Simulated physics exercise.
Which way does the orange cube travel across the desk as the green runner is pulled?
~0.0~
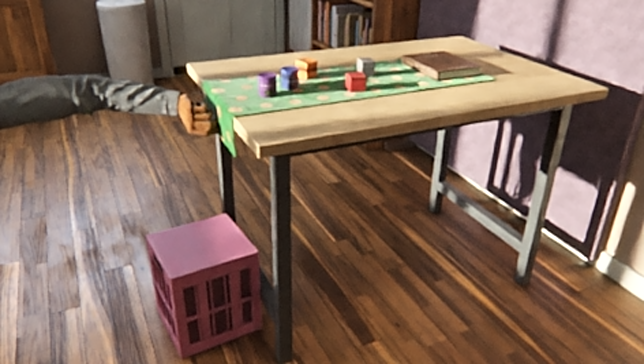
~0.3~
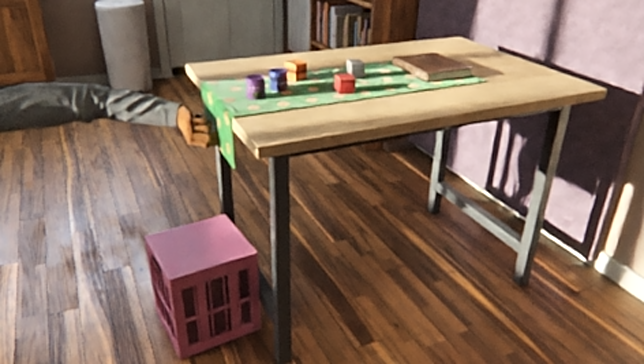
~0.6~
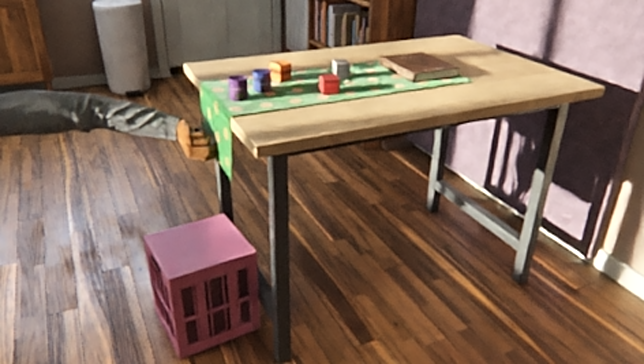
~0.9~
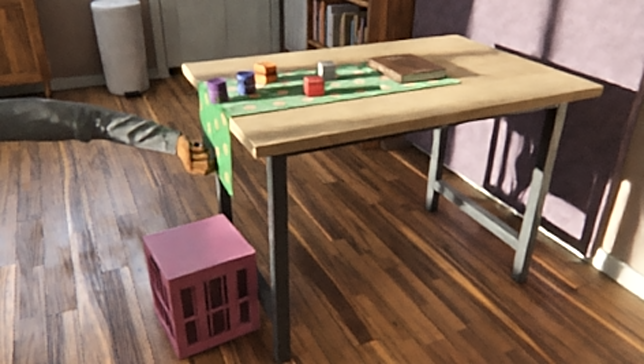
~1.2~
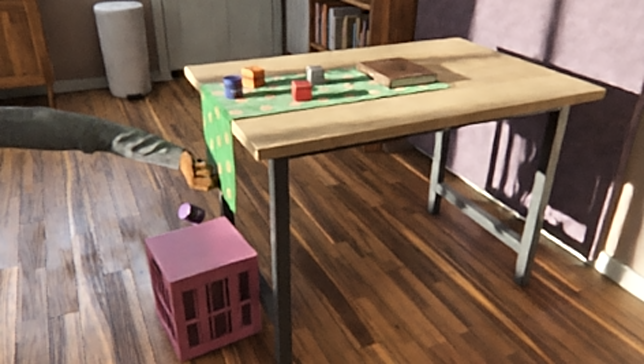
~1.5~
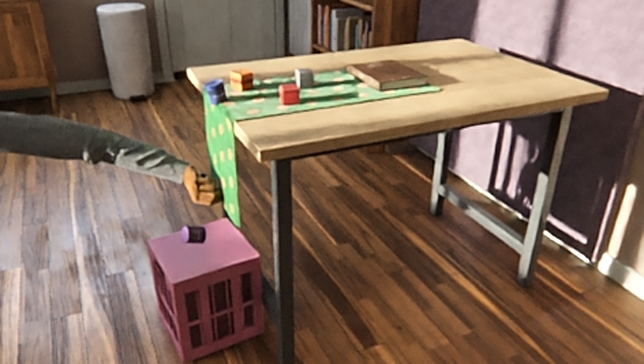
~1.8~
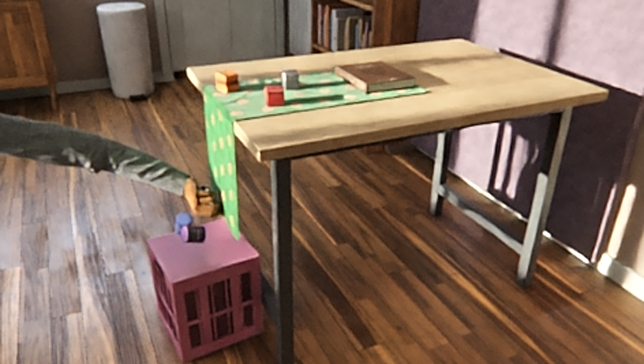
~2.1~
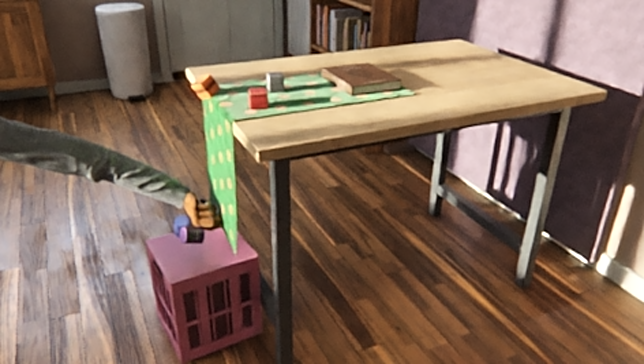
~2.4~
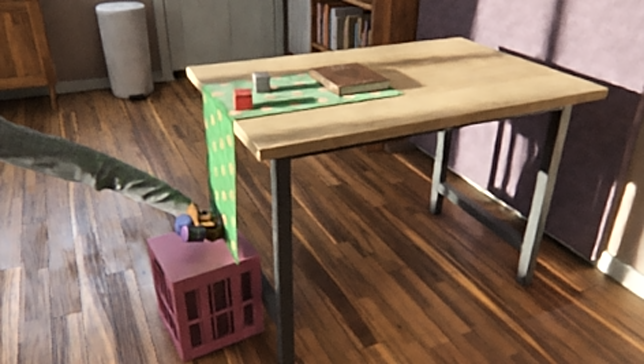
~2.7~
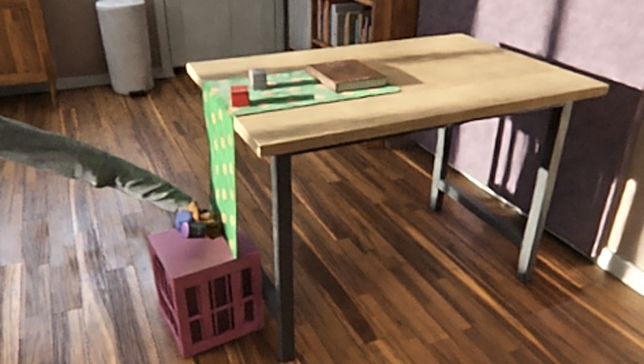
The orange cube moves to the left, riding along with the cloth towards the end of the desk where the hand is pulling.
